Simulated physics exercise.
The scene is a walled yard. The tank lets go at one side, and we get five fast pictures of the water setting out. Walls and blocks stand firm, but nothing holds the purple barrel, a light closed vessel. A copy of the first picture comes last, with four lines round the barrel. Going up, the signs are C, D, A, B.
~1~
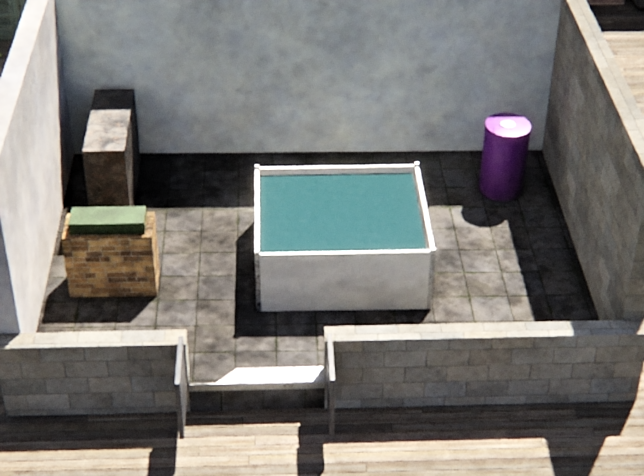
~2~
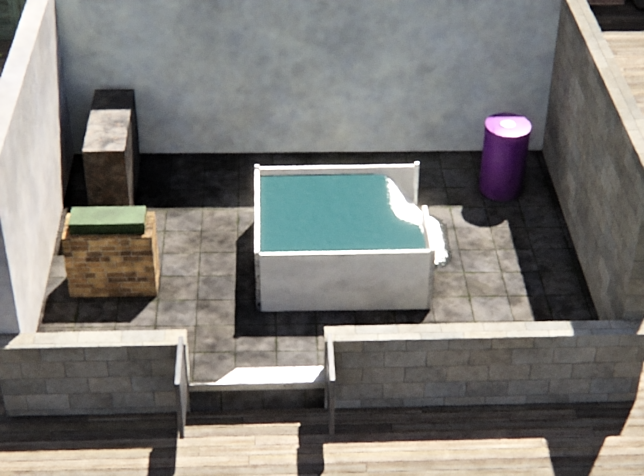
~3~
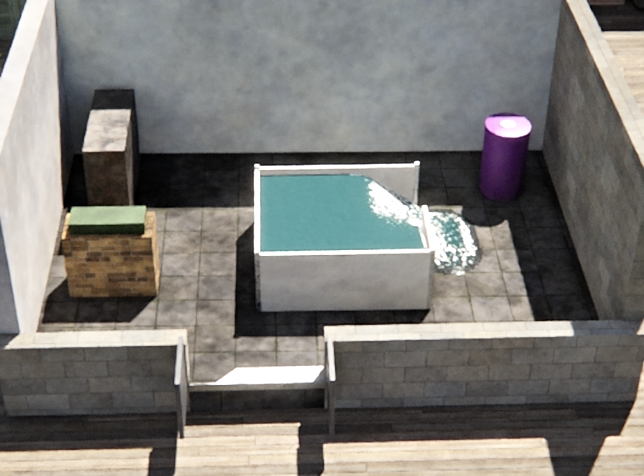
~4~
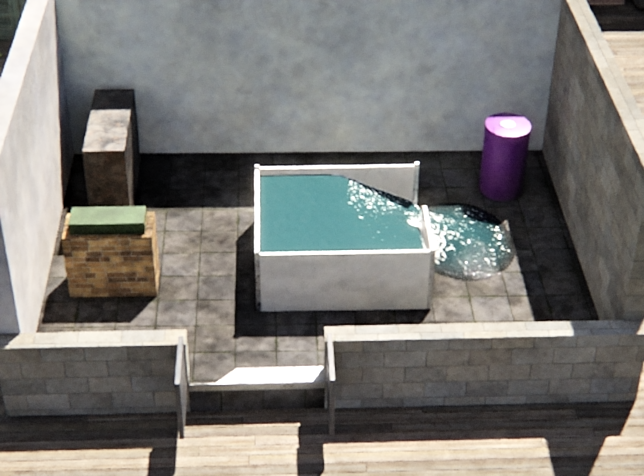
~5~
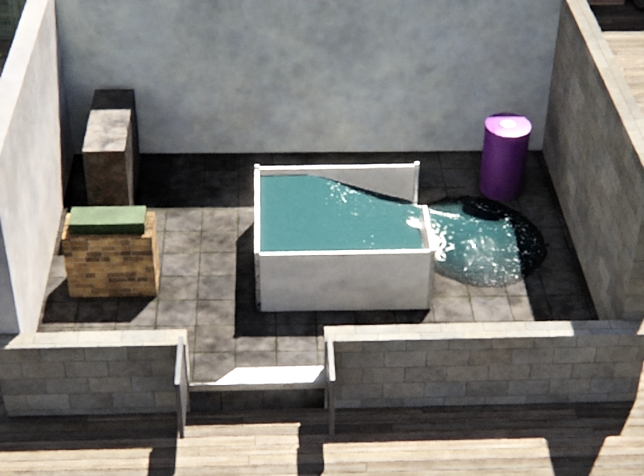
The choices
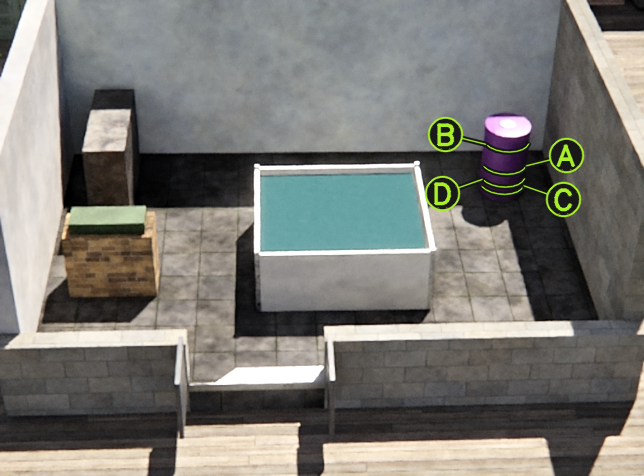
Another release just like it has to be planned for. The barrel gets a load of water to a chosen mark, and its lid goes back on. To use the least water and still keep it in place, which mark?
I would pick level A.
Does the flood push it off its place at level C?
Yes, that goes wrong.
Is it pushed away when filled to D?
Yes.
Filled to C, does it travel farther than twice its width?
Yes, it does.
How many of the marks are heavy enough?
Two.
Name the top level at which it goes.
Here it is level D.
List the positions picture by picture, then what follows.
The first frame shows lid of the purple barrel at (507, 124); tank full, its middle at (341, 213); open gate at (256, 332).
In the second frame, 2 % of the ground under water, its edge towards the barrel at (433, 219).
In the third frame, 4 % of the ground under water, its edge towards the barrel at (464, 221).
In the fourth frame, 6 % of the ground under water, its edge towards the barrel at (483, 214).
The fifth frame shows lid of the purple barrel at (507, 124); 9 % of the ground under water, its edge towards the barrel at (496, 205).
In lime, A at (507, 174); B at (509, 152); C at (505, 194); D at (505, 187); from the bottom up C, D, A, B.
For level A, it does not move.
For level B, it does not move.
For level C, it is pushed about 3 times its own width away.
For level D, it is pushed about twice its own width away.
